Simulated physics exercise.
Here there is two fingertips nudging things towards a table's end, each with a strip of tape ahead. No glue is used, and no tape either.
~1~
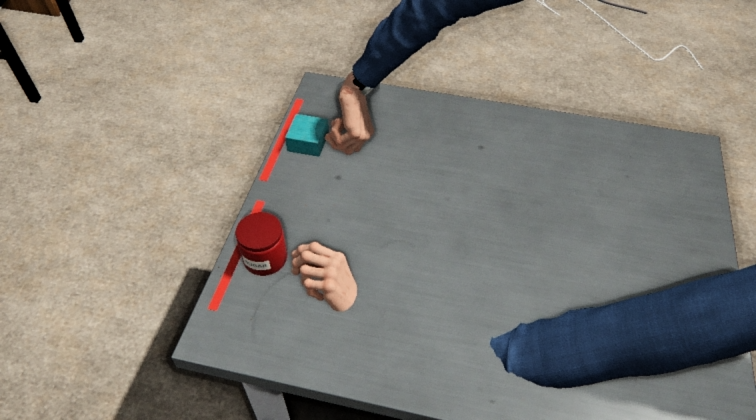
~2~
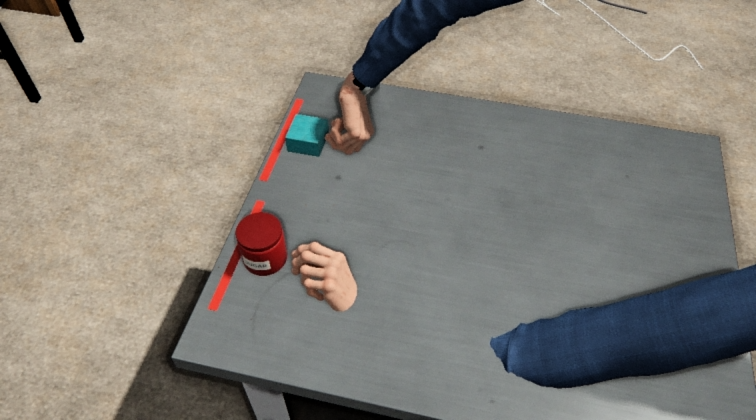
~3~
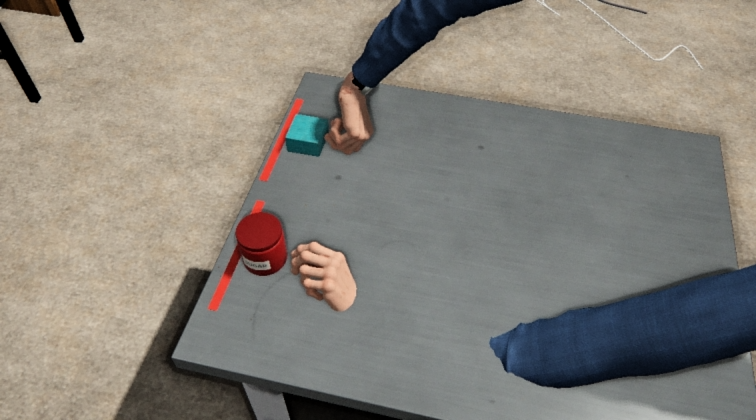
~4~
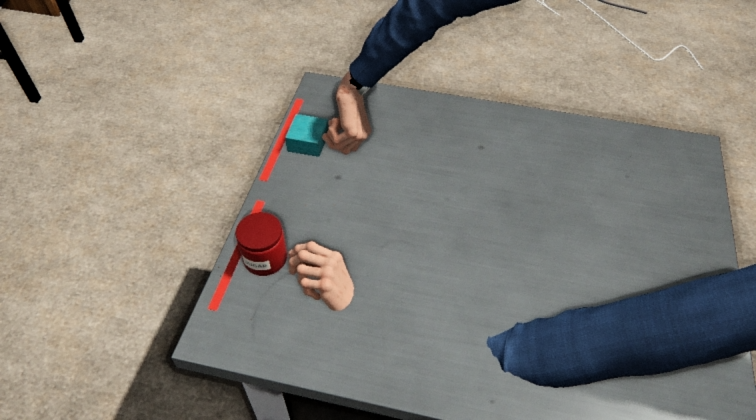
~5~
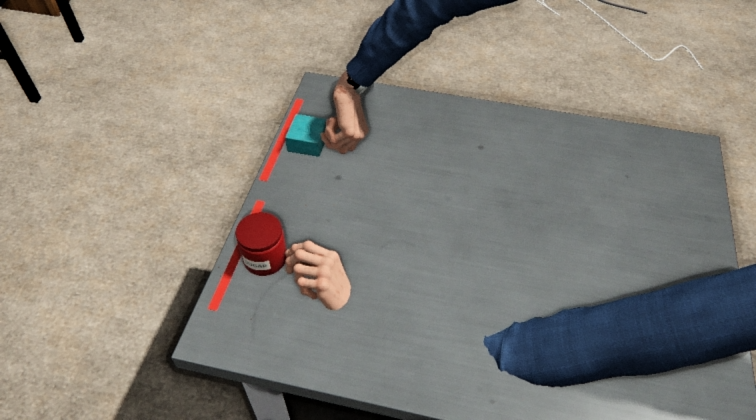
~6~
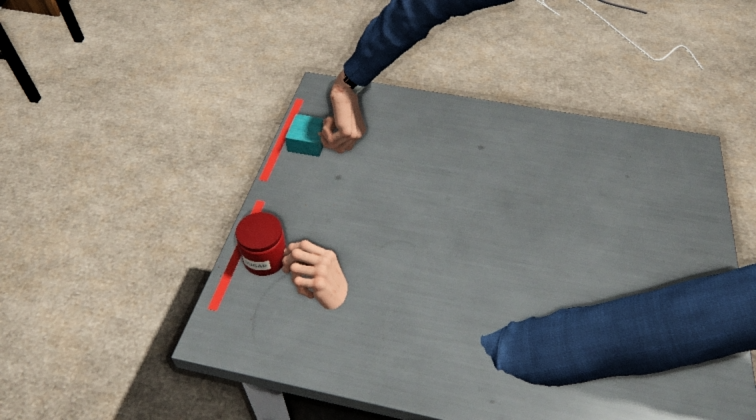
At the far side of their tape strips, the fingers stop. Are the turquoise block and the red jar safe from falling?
In the end I'd say the turquoise block goes off the tabletop. I'd say the red jar goes off the tabletop.
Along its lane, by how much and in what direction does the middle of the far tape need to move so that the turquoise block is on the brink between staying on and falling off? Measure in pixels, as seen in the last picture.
It's roughly 12 pixels to the right.
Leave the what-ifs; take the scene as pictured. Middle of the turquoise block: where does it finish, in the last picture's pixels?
Looks like it settles somewhere around (343, 318).
Then, 1.62 s after the last picture, turquoise block falling near (271, 250); red jar tipped 38° from how it was near (198, 238).
By the end, the turquoise block drops to the floor, near (344, 319); the red jar drops to the floor.
